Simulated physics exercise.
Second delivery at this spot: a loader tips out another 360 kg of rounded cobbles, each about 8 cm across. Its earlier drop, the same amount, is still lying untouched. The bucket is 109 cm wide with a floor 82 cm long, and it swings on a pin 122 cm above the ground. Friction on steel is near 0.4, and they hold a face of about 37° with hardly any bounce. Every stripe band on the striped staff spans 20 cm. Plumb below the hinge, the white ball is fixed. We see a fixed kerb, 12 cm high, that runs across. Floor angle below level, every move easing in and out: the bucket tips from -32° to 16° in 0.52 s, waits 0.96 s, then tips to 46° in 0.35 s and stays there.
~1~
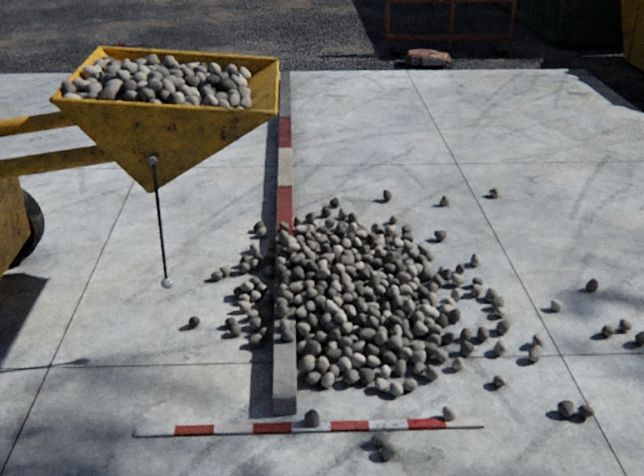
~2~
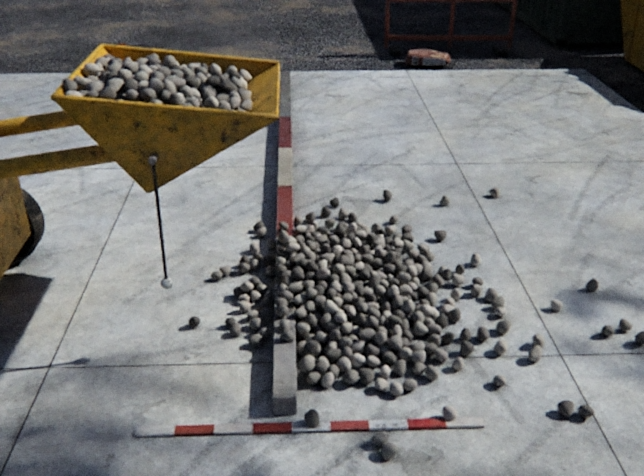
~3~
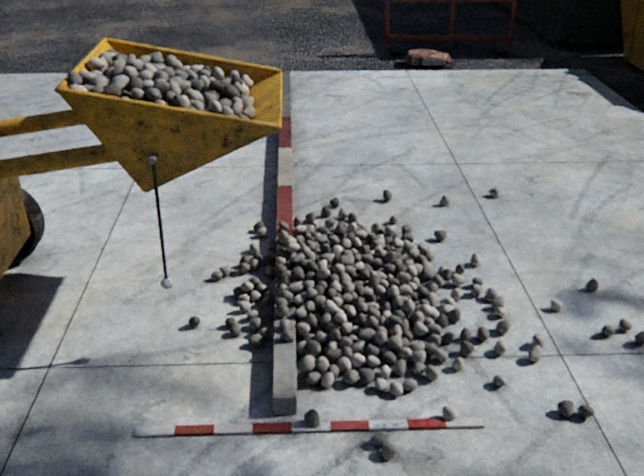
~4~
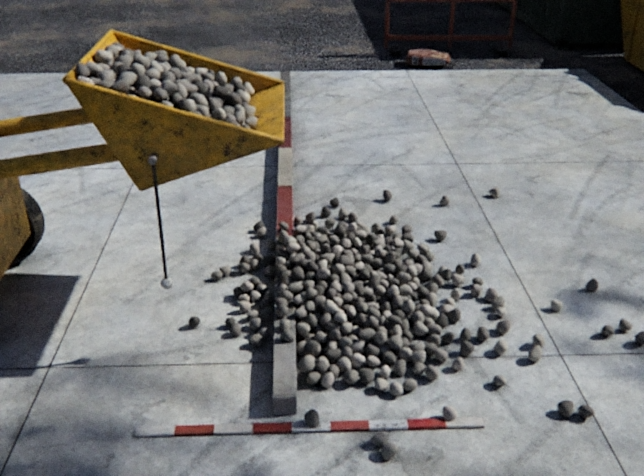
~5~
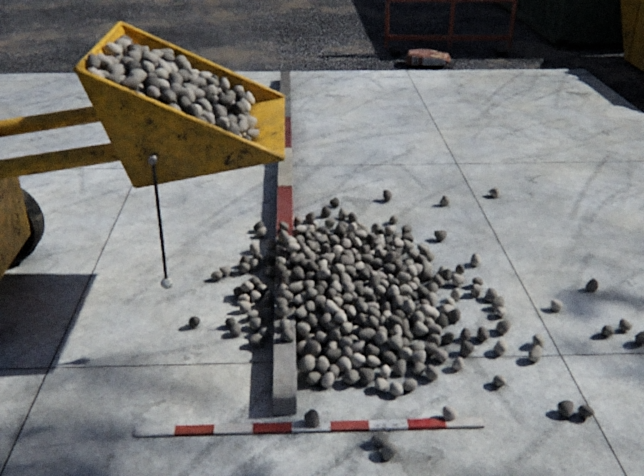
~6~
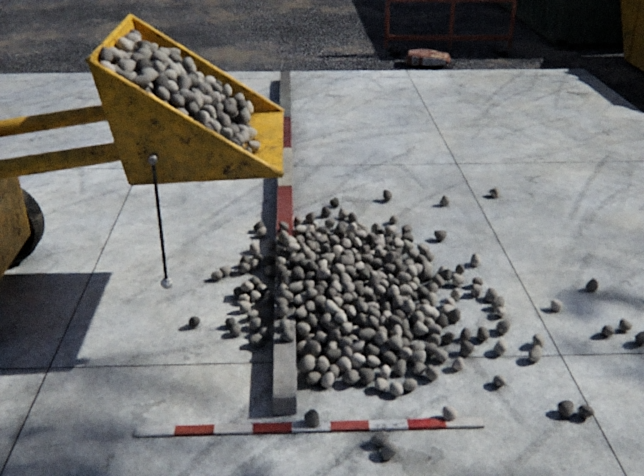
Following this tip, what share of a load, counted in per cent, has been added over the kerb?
62 per cent, roughly.
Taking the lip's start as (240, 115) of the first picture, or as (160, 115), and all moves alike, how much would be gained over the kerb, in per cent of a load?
I'd say close to 40 per cent for one and close to 5 per cent for the other, in that order.
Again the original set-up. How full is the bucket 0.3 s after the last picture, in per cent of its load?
Near 100 per cent of the load is held.
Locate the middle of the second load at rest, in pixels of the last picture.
Roughly at pixel (314, 275).
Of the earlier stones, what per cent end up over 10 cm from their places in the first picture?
I'd say roughly 5 per cent of them.
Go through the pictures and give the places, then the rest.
In the first picture, lip at (276, 114), floor tilted -32°, highest stones at (112, 68). The earlier load is highest near (311, 261), 22 cm above ground level, 10 % on this side of the kerb, 90 % over the kerb.
In the second picture, lip at (278, 118), floor tilted -30°, highest stones at (113, 66).
In the third picture, lip at (281, 128), floor tilted -25°, highest stones at (117, 62).
In the fourth picture, the bucket is at -19°, its lip at (283, 142); the top of the load is at (123, 56).
In the fifth picture, the bucket is at -11°, its lip at (284, 159); the top of the load is at (132, 51).
In the sixth picture, the bucket is at -2°, its lip at (283, 176); the top of the load is at (138, 47).
Then, 0.1 s after the last picture the floor is at 10°; in per cent of one load, 100 in the bucket, 10 on this side of the kerb, 90 over the kerb; the foremost stones are at (576, 308).
Then, 0.3 s after the last picture the floor is at 16°; in per cent of one load, 100 in the bucket, 10 on this side of the kerb, 90 over the kerb; the foremost stones are at (576, 308).
Then, 2.0 s after the last picture the floor is at 46°; in per cent of one load, 1 in the bucket, 49 on this side of the kerb, 150 over the kerb; the foremost stones are at (570, 292).
Then, 4.5 s after the last picture the floor is at 46°; in per cent of one load, 0 in the bucket, 48 on this side of the kerb, 152 over the kerb; the foremost stones are at (570, 292). Net gain over the kerb, 62.
